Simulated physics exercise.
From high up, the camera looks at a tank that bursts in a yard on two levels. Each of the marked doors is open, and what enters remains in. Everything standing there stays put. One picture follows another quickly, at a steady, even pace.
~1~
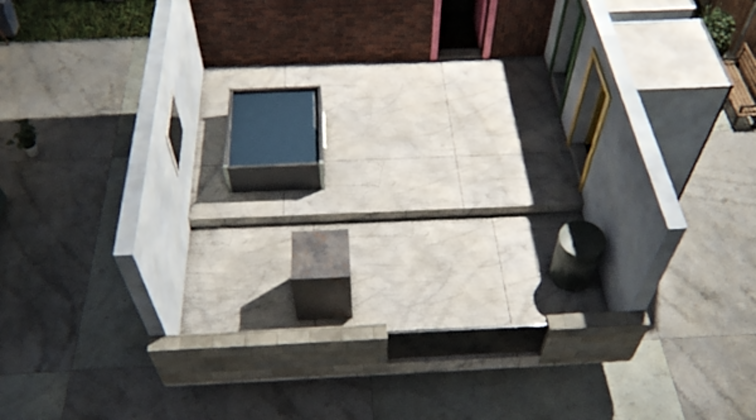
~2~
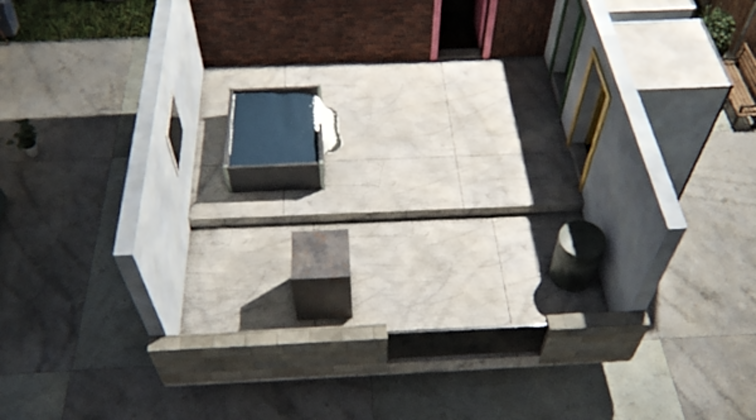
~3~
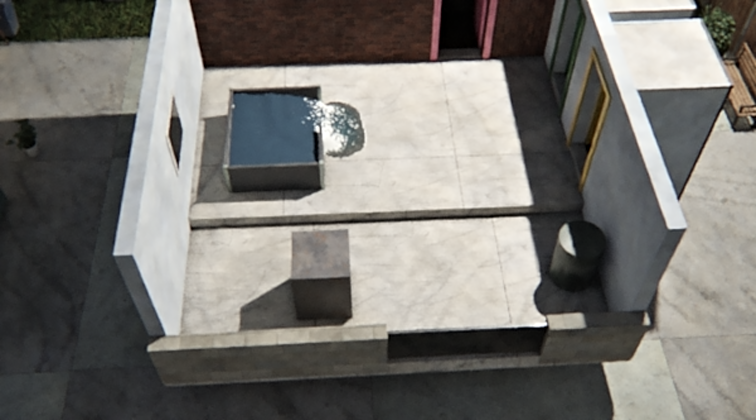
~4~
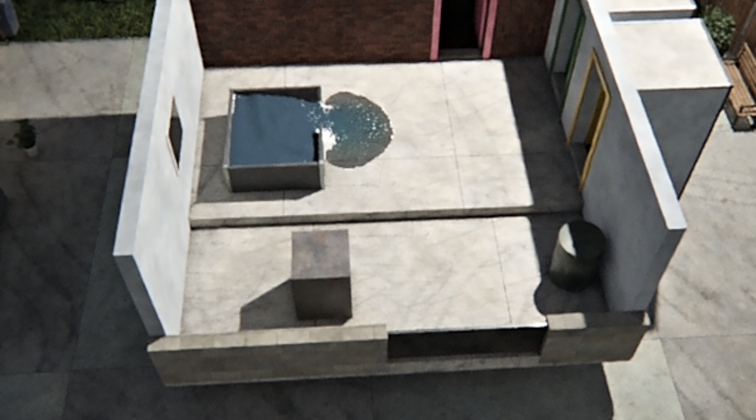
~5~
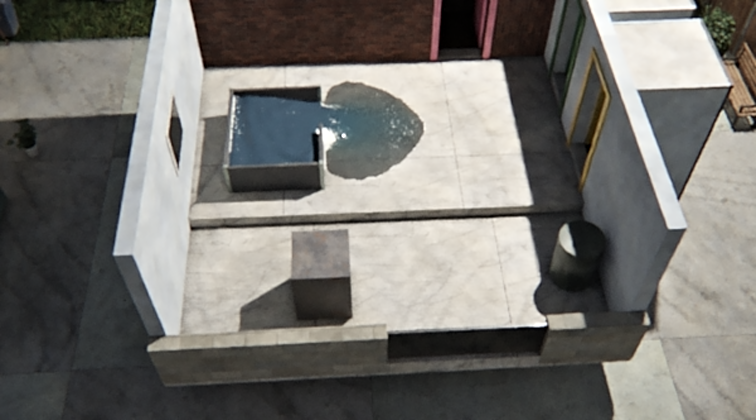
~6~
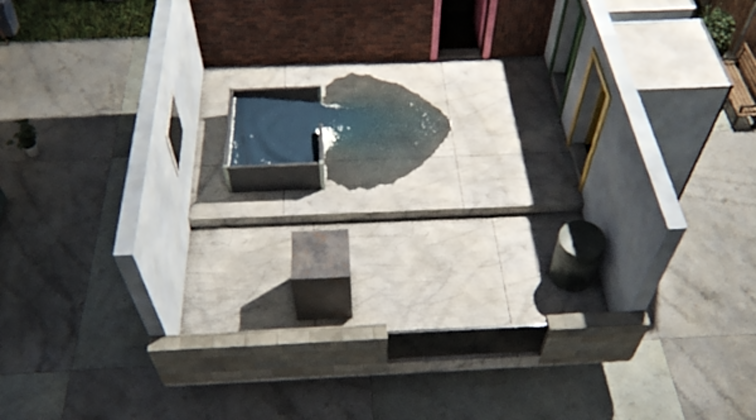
Water pours from a gap in the tank's right side and spreads rightward across the pale upper level.
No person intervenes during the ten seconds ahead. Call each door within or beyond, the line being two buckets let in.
Yellow door - within; pink door - beyond; green door - within.
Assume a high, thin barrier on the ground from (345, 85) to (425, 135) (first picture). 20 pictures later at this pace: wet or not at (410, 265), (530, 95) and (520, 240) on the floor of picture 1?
Taking them in order, I'd say soaked, parched and soaked.
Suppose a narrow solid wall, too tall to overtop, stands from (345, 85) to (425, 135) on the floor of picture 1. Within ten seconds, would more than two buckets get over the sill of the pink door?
Note: Pink sub-threshold.
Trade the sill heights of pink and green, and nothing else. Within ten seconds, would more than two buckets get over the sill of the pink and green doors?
After the swap, the pink door falls short and the green door overshoots.
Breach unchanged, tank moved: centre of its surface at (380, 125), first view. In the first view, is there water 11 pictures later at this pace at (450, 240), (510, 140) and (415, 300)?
Spared, soaked, spared.
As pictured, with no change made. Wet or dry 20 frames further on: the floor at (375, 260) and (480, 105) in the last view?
The first spot is bone-dry and the second inundated.
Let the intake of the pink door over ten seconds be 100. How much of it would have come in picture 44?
It works out at roughly 80 percent of the ten-second total.
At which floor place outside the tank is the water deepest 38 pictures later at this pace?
I'd point to (589, 259).
A moment on, water covers 30 % of the floor; the yellow door not reached, the pink door not reached, the green door not reached.
Next, water covers 40 % of the floor; the yellow door wet at the sill, nothing in, the pink door under two buckets in, the green door wet at the sill, nothing in.
Then, water covers 40 % of the floor; the yellow door wet at the sill, nothing in, the pink door under two buckets in, the green door under two buckets in.
Later, water covers 55 % of the floor; the yellow door under two buckets in, the pink door over two buckets in, the green door under two buckets in.
In the end, water covers 65 % of the floor; the yellow door under two buckets in, the pink door over two buckets in, the green door under two buckets in.
